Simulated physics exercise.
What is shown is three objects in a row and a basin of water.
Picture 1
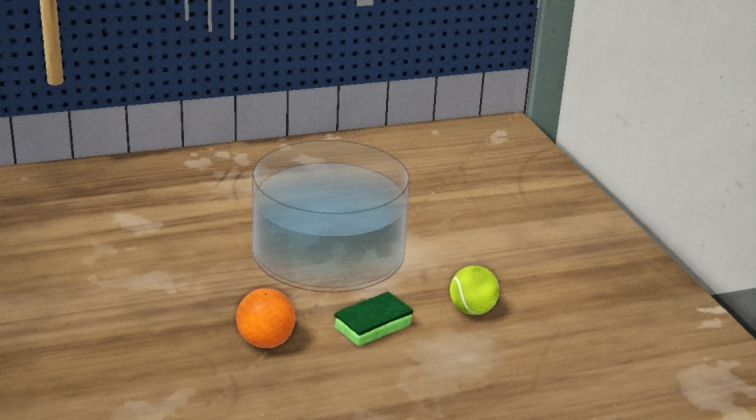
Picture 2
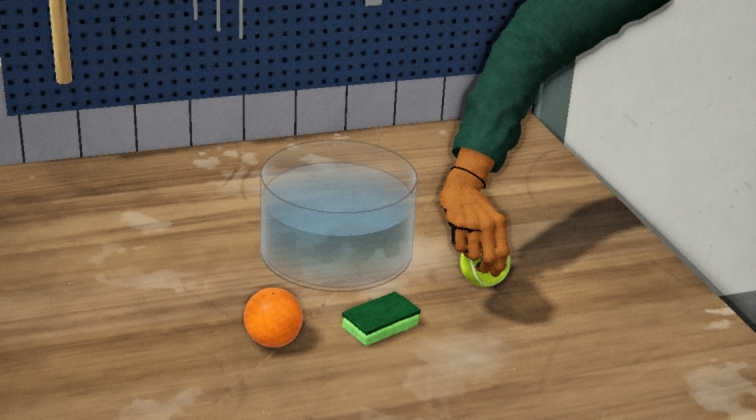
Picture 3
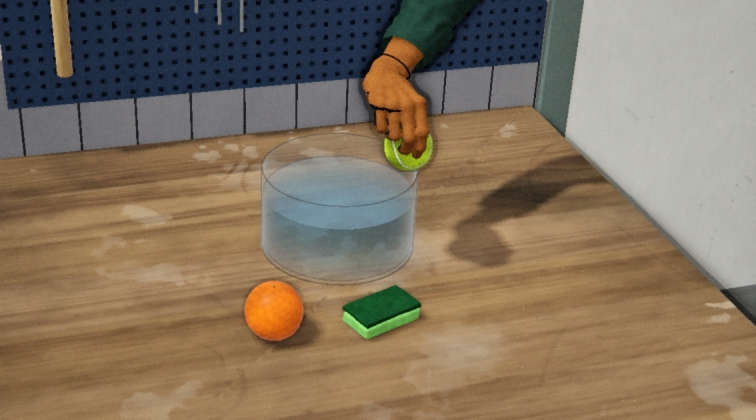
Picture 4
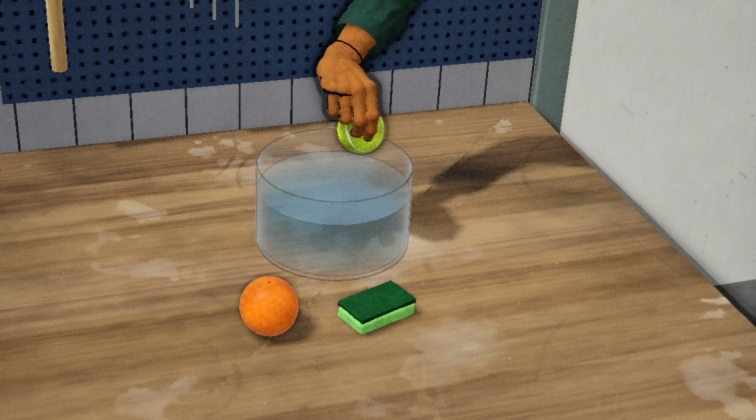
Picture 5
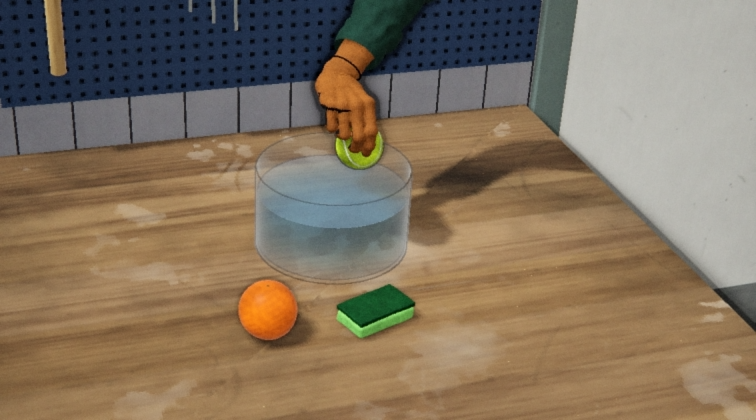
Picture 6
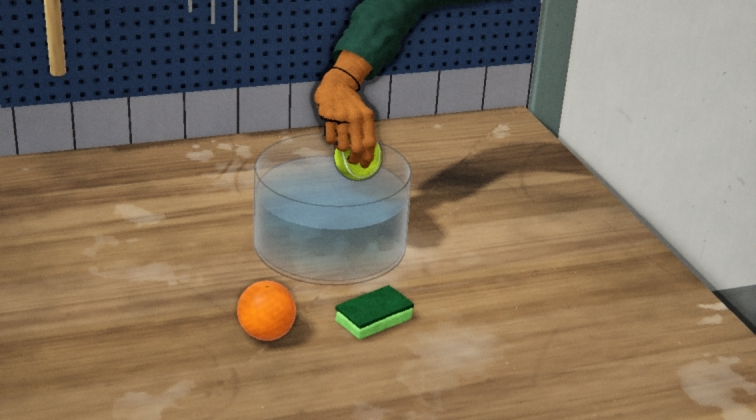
A hand picks up the tennis ball, carries it left, and lowers it over the water basin.
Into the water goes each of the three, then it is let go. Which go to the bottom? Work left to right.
Left rests at the top - middle rests at the top - right rests at the top.
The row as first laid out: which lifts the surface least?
I say it's the item in the centre.
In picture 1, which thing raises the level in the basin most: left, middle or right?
It's the leftmost item.
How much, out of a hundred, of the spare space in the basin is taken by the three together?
I'd put it at 20 in a hundred.
Shortly, the tennis ball bobs at the top.
Then, the sponge bobs at the top.
At the finish, the orange bobs at the top; afloat, orange, sponge and tennis ball.
